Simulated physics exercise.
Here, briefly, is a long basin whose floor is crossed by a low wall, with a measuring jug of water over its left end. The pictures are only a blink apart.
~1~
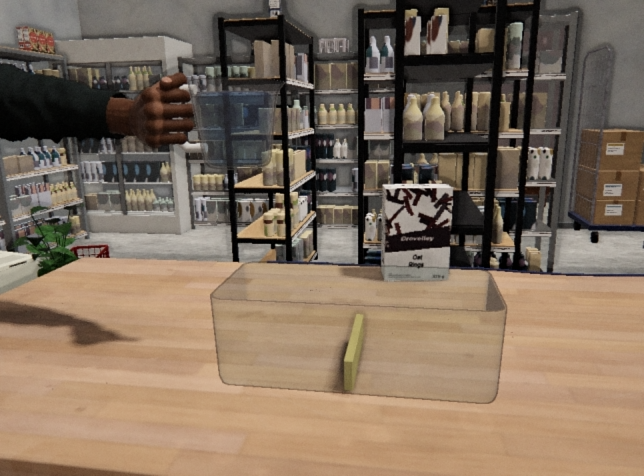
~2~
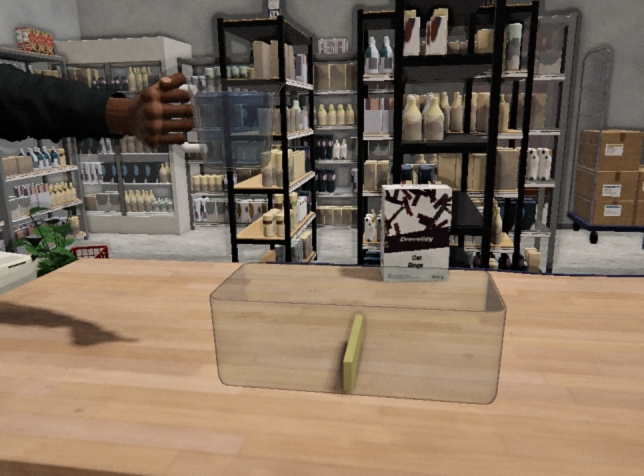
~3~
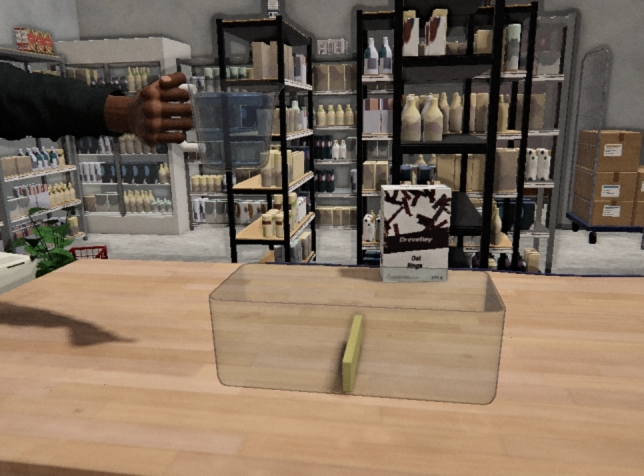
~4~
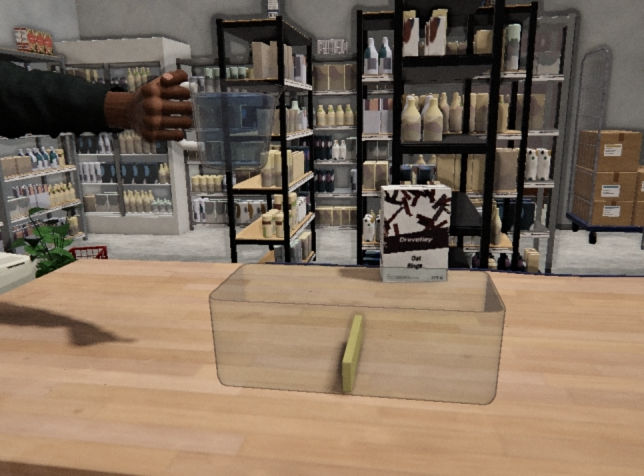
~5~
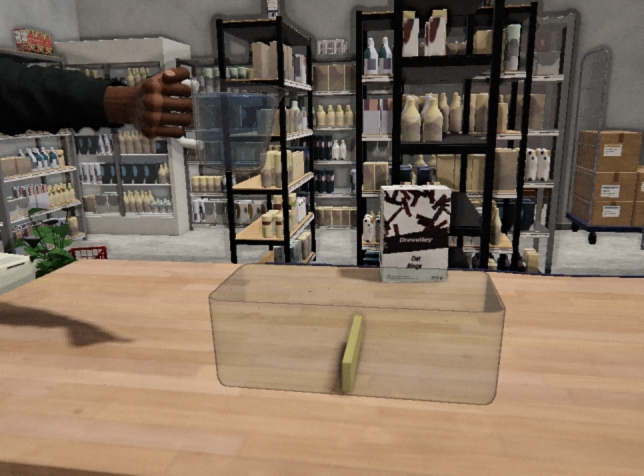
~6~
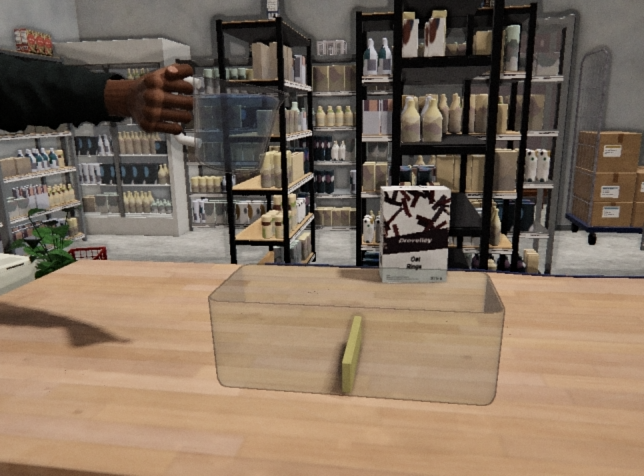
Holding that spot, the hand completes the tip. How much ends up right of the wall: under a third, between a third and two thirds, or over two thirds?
Between a third and two thirds.
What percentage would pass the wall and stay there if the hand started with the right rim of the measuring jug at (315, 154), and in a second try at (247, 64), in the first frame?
The first gives 70 %, the second 5 %.
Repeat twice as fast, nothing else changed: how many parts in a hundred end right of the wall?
Around 25 per cent ends up there.
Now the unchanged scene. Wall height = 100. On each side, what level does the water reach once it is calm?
Left near 30; right near 30.
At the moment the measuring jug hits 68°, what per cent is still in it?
Near 70 in a hundred still remains.
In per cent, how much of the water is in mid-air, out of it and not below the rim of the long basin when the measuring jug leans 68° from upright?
Around 25 in a hundred, more or less.
A moment on, the measuring jug is tipped part way and 71 per cent is still to pour, 2 is left of the wall and 2 right of it.
Next, the measuring jug is tipped right over and 14 per cent is still to pour, 16 is left of the wall and 43 right of it.
Then the measuring jug is tipped right over and 0 per cent is still to pour, 46 is left of the wall and 51 right of it.
Later the measuring jug is tipped right over and 0 per cent is still to pour, 46 is left of the wall and 52 right of it.
At rest 46 per cent lies left of the wall, 52 right of it and 2 outside.
